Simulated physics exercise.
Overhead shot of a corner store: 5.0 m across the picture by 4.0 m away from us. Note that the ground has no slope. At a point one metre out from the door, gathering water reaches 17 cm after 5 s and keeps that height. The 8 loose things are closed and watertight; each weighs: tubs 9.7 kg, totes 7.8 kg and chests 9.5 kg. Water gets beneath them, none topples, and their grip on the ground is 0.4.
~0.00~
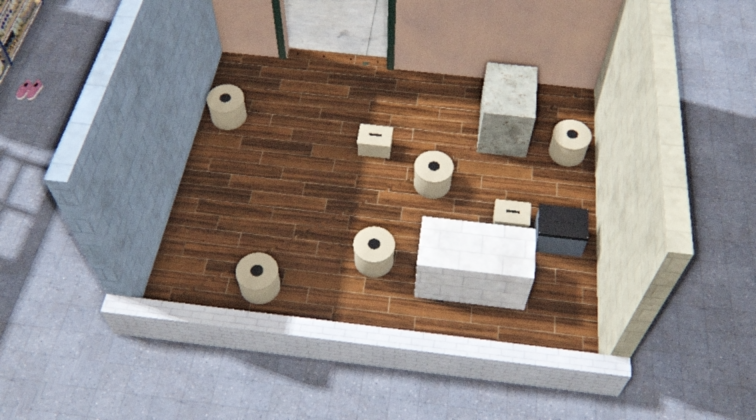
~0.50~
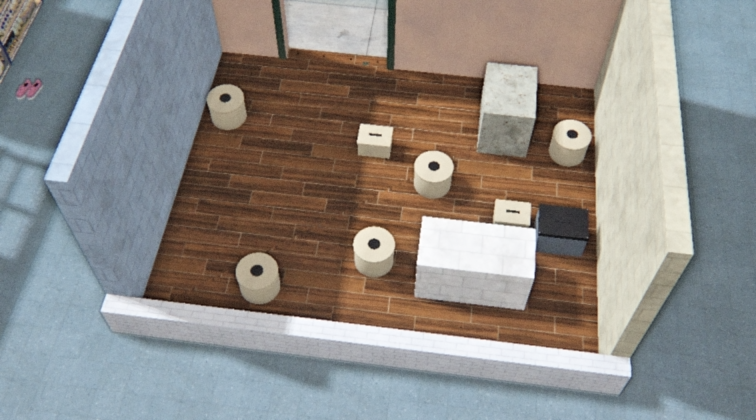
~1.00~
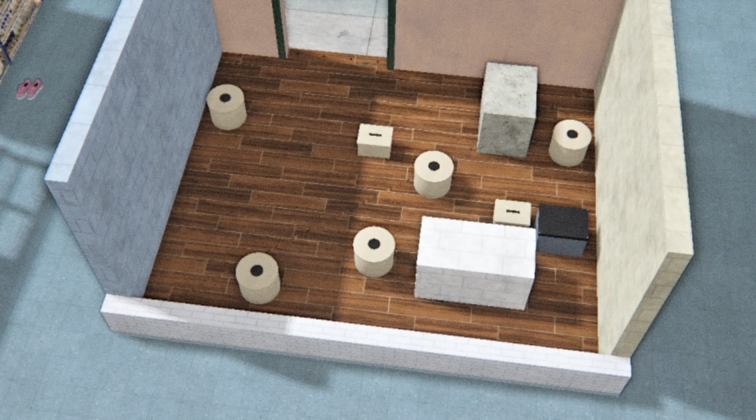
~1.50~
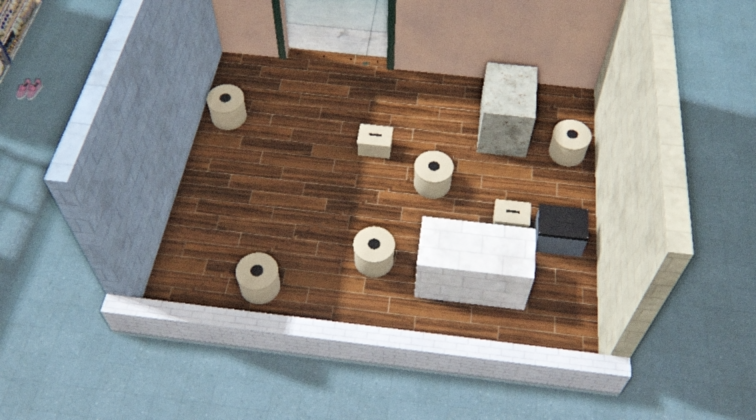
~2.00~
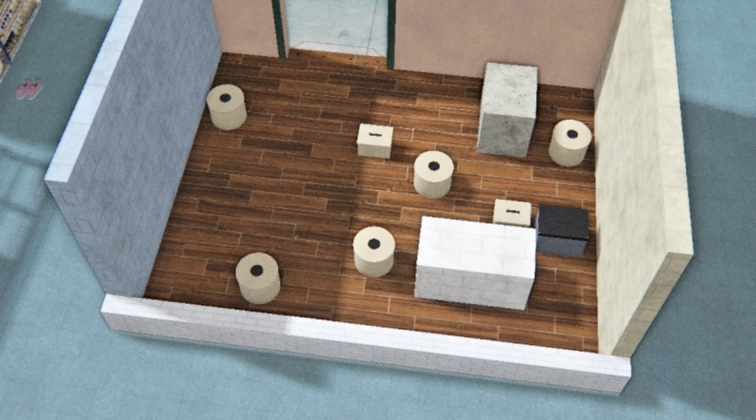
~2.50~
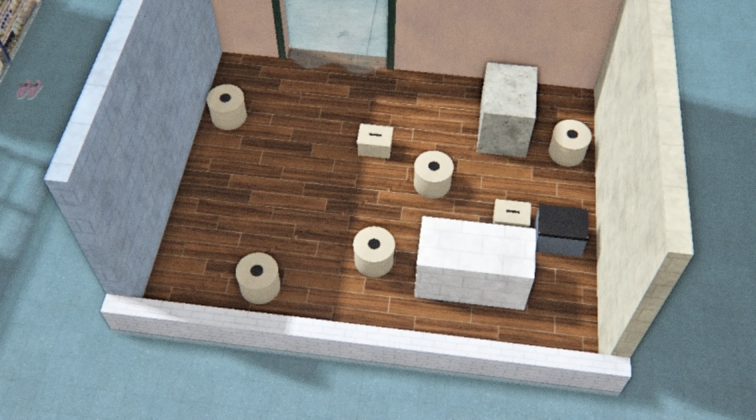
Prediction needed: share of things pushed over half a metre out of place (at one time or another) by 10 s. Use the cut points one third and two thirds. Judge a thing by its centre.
It falls below one third.
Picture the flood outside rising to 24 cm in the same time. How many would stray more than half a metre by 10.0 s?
5.
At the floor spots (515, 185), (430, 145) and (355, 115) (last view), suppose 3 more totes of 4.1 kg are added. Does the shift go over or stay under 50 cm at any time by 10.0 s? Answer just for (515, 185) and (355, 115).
In turn: Within the mark, beyond the mark.
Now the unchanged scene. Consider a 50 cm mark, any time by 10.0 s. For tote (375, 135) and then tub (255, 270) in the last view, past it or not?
Beyond, beyond.
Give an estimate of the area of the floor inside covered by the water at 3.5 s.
I'd put it close to 1.0 m2.
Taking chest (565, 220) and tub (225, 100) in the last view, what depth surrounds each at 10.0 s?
Close to 3 and 4 centimetres.
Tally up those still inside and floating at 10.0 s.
At that point I count 1.
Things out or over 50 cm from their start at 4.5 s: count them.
At that time I count 0.
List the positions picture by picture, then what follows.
The first frame shows a tub at (434, 166), on the bottom; a tub at (572, 134), on the bottom; 0.0 m2 under water; 0 of 8 have shifted.
The second frame shows a tub at (434, 166), on the bottom; a tub at (572, 134), on the bottom; water covers 0.0 m2; 0 of 8 have shifted.
The third frame shows a tub at (434, 166), on the bottom; a tub at (572, 134) rests on the ground; 0.0 m2 under water; 0 of 8 have shifted.
The fourth frame shows a tub at (434, 166) rests on the ground; a tub at (572, 134), on the bottom; 0.0 m2 under water; 0 of 8 have shifted.
The fifth frame shows a tub at (434, 166), on the bottom; a tub at (572, 134), on the bottom; 0.0 m2 under water; 0 of 8 have shifted.
The sixth frame shows a tub at (434, 166) rests on the ground; a tub at (572, 134), on the bottom; 0.1 m2 under water; 0 of 8 have shifted.
After 3.5 s 0 of 8 are over 50 cm from their spots; 0 afloat.
After 4.5 s 0 of 8 are over 50 cm from their spots; 0 afloat.
After 7.0 s 1 of 8 are over 50 cm from their spots; 0 afloat.
After 10.0 s 2 of 8 are over 50 cm from their spots, and 2 have been at some point; 1 afloat.
